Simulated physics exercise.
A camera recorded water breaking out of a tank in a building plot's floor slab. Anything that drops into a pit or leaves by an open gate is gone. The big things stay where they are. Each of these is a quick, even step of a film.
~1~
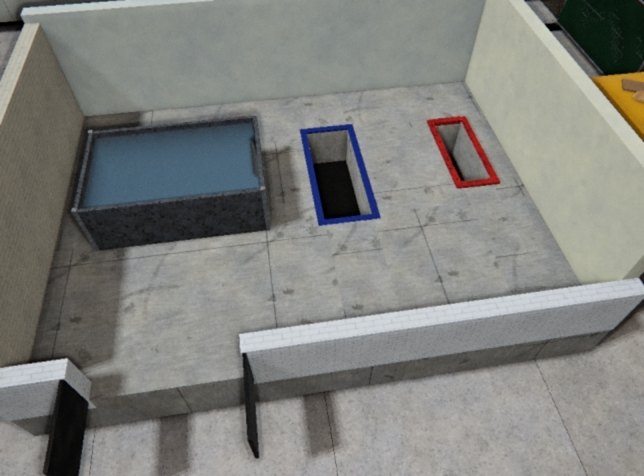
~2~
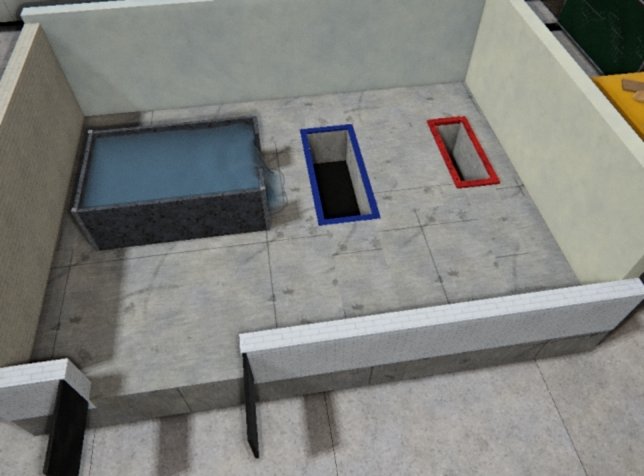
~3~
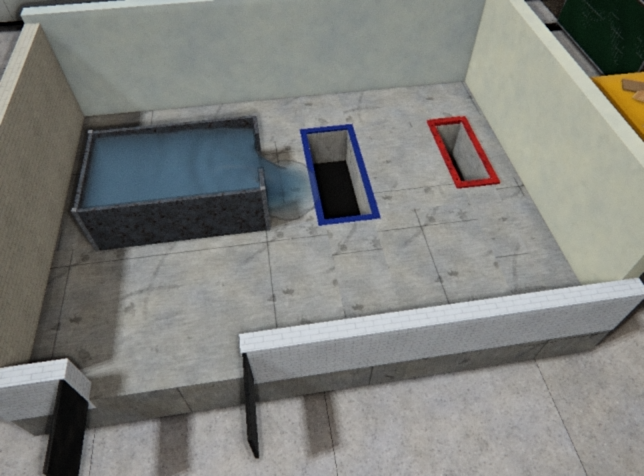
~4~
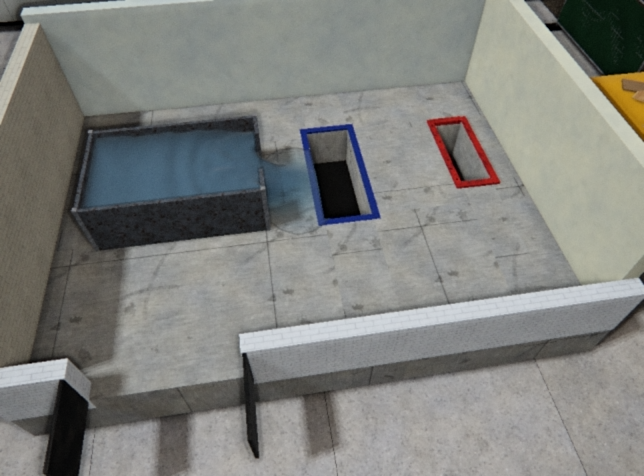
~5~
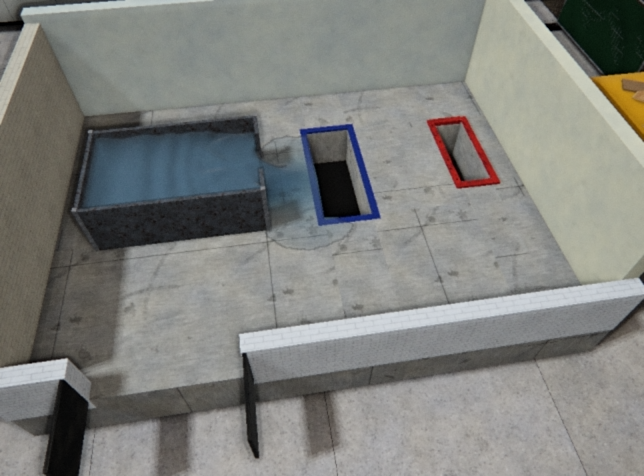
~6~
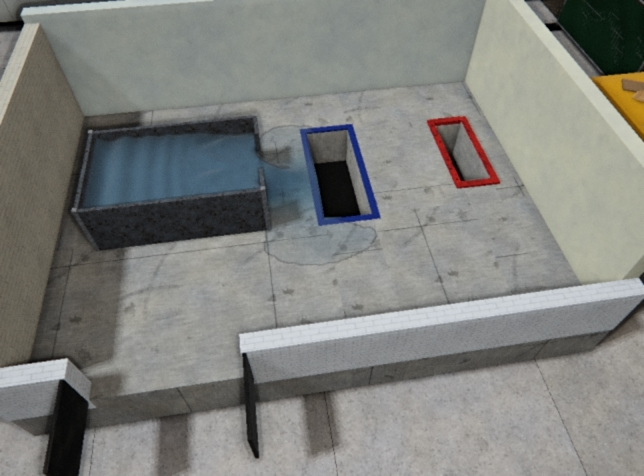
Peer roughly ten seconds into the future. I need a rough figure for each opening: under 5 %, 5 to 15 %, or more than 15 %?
My prediction: The gate gets shy of five per cent. The red pit gets shy of five per cent. The blue pit gets in excess of fifteen per cent.
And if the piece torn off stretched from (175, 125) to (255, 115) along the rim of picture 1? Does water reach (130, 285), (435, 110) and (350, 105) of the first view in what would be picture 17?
Unsoaked, then soaked, then soaked.
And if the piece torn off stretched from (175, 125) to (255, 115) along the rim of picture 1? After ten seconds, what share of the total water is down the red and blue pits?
The red pit takes 20 per cent and the blue pit 10 per cent.
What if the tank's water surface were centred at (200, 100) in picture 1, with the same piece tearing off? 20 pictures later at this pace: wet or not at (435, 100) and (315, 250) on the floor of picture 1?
One after the other, they come out submerged and spared.
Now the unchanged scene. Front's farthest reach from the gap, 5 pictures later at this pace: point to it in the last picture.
Close to (451, 273), I think.
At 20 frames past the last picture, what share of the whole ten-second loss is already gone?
Estimate: 60 %.
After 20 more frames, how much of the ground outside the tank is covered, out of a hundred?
Roughly 15 percent.
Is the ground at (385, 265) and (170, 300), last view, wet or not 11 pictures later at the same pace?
First spot swamped; second spot spared.
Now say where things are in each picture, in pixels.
Still water in the water tank at (174, 163), in the first picture.
The front is at (277, 209), out from the gap at (261, 179), in the second picture.
The front is at (314, 197), out from the gap at (261, 180), in the third picture.
The front is at (323, 220), out from the gap at (261, 180), in the fourth picture.
The front is at (343, 230), out from the gap at (261, 180), in the fifth picture.
Water pours out at (261, 179) and has run to (369, 238), in the sixth picture.
A moment on, water covers 10 % of the floor; the gate 0 %, the red pit 0 %, the blue pit 18 %.
Next, water covers 15 % of the floor; the gate 0 %, the red pit 0 %, the blue pit 31 %.
Then, water covers 15 % of the floor; the gate 0 %, the red pit 0 %, the blue pit 44 %.
Later, water covers 20 % of the floor; the gate 0 %, the red pit 0 %, the blue pit 61 %.
In the end, water covers 25 % of the floor; the gate 0 %, the red pit 0 %, the blue pit 74 %.
